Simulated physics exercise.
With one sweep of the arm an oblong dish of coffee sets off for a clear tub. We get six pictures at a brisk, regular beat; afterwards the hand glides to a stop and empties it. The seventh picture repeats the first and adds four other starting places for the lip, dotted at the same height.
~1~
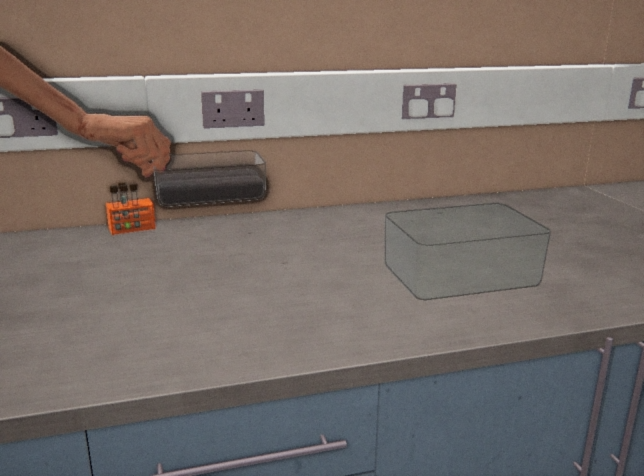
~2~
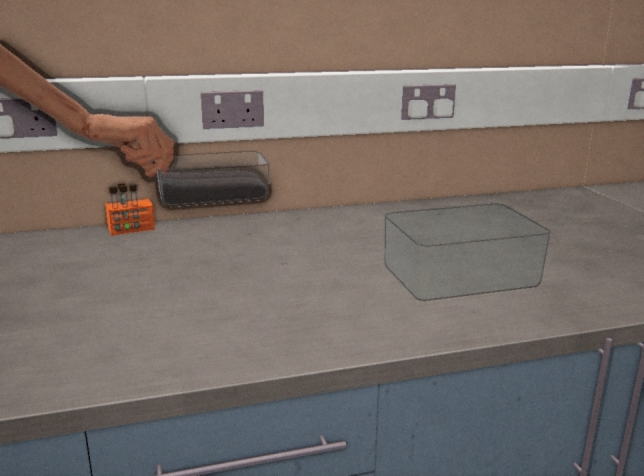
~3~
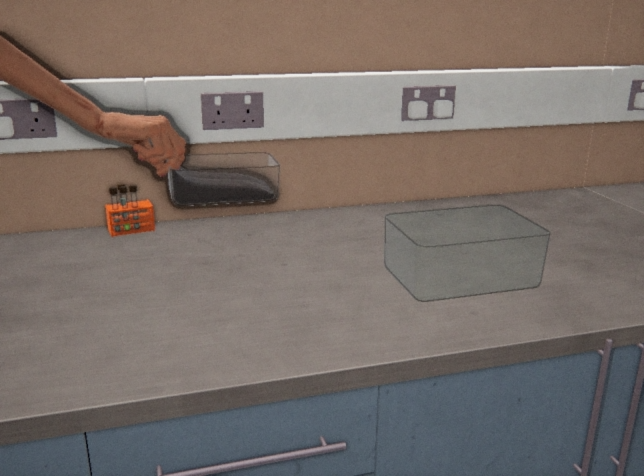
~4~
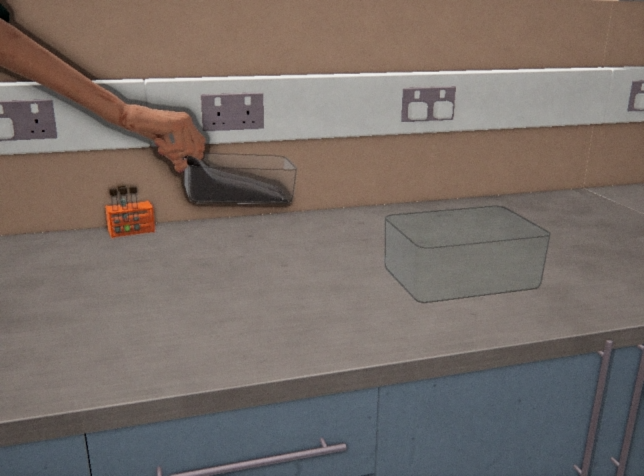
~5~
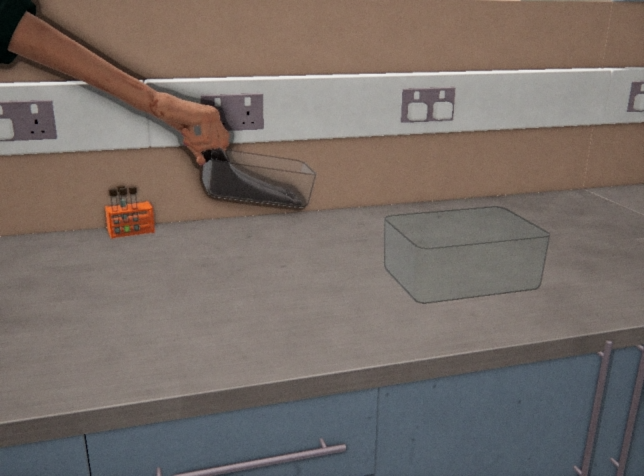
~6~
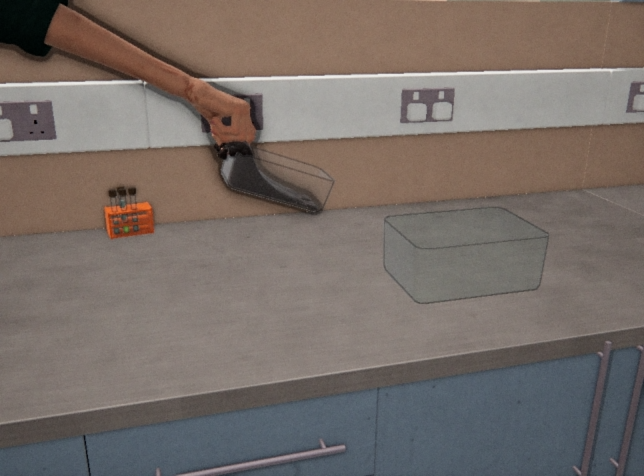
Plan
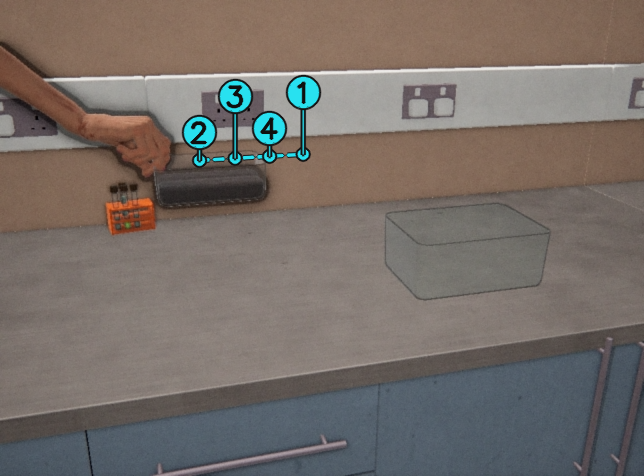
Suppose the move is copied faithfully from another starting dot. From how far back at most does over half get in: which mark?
That is spot 1.
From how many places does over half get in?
One of the four.
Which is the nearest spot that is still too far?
That would be 4.
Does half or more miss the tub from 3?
Yes.
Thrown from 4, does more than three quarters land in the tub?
No.
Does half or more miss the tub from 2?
Yes, that goes wrong.
On the marked copy, 1 at (303, 154); 2 at (199, 160); 3 at (235, 158); 4 at (269, 156).
With 1, about 76 % lands in the tub, 20 % falls short and 5 % goes beside or beyond.
With 2, about 8 % lands in the tub, 89 % falls short and 3 % goes beside or beyond.
With 3, about 12 % lands in the tub, 82 % falls short and 6 % goes beside or beyond.
With 4, about 32 % lands in the tub, 61 % falls short and 8 % goes beside or beyond.
